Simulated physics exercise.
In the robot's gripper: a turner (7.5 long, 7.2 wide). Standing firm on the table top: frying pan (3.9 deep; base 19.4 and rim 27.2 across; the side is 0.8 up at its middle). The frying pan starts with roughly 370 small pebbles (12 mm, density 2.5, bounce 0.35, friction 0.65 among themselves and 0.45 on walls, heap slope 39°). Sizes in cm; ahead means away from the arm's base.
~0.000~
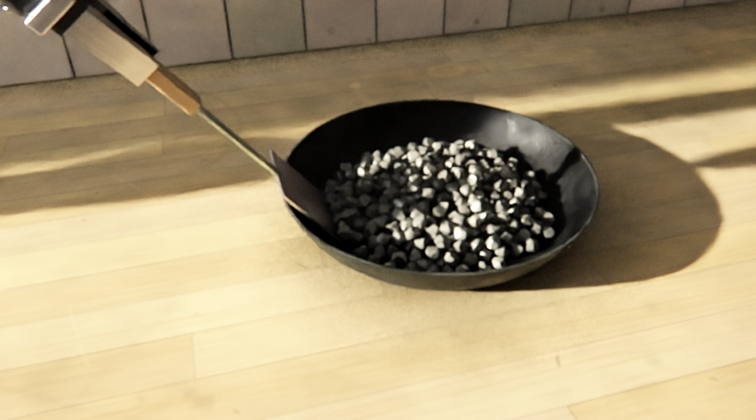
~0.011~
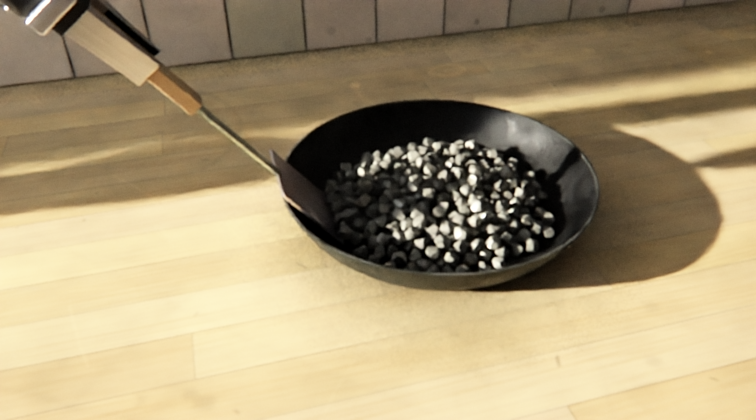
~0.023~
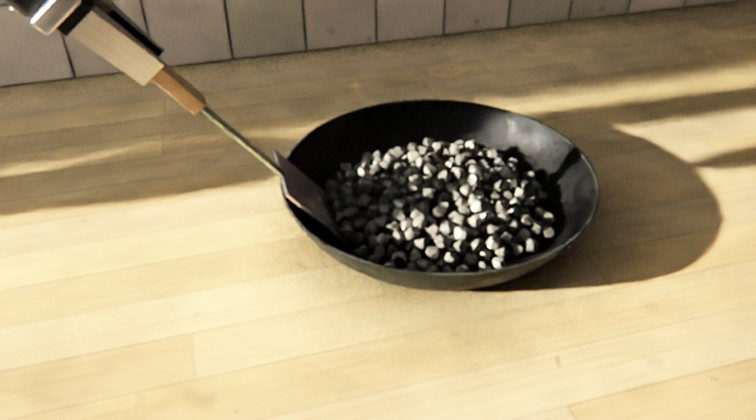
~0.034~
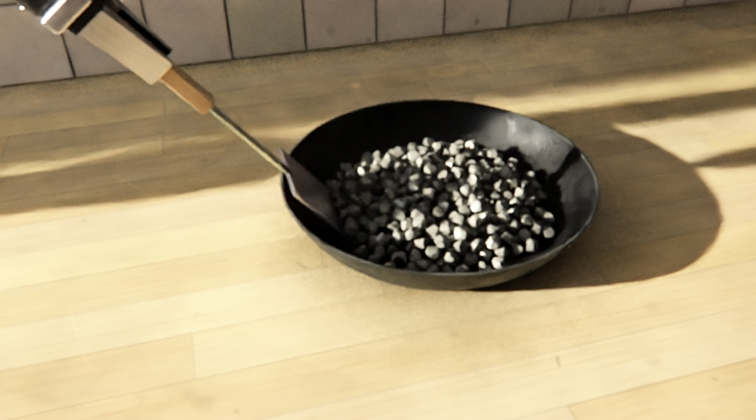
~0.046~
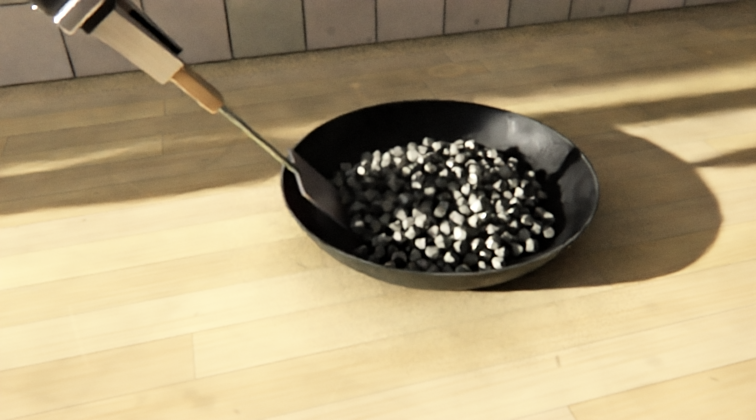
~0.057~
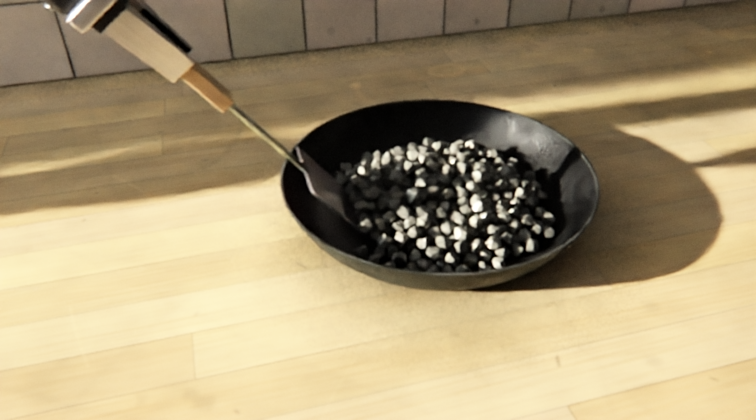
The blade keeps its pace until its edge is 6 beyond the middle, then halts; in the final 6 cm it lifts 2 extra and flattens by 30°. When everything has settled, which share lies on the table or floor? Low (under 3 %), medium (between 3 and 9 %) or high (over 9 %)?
A low share, under 3 %, ends on the table or floor.
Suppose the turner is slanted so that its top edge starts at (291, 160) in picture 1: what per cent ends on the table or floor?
Some 0 per cent.
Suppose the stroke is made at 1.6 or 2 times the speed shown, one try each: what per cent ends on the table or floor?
Some 0 and 5 per cent.
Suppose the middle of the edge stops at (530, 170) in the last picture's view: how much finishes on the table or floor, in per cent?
Some 10 per cent.
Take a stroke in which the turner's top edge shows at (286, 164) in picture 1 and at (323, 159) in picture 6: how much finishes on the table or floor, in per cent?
Some 0 per cent.
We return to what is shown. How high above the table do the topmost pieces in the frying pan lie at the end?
About 5.0 cm.
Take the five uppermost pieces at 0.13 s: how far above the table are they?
Roughly 4 cm.
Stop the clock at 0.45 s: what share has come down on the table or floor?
Roughly 0 per cent.
After 0.13 s, sloping 52°, highest piece 4 above the table; 372 in the frying pan.
After 0.21 s, sloping 40°, highest piece 5 above the table; 372 in the frying pan.
After 0.45 s, sloping 22°, highest piece 5 above the table; 372 in the frying pan.
After 1.50 s, sloping 22°, highest piece 5 above the table; 372 in the frying pan.
In the end, 372 in the frying pan. That is 0 % on the table or floor.
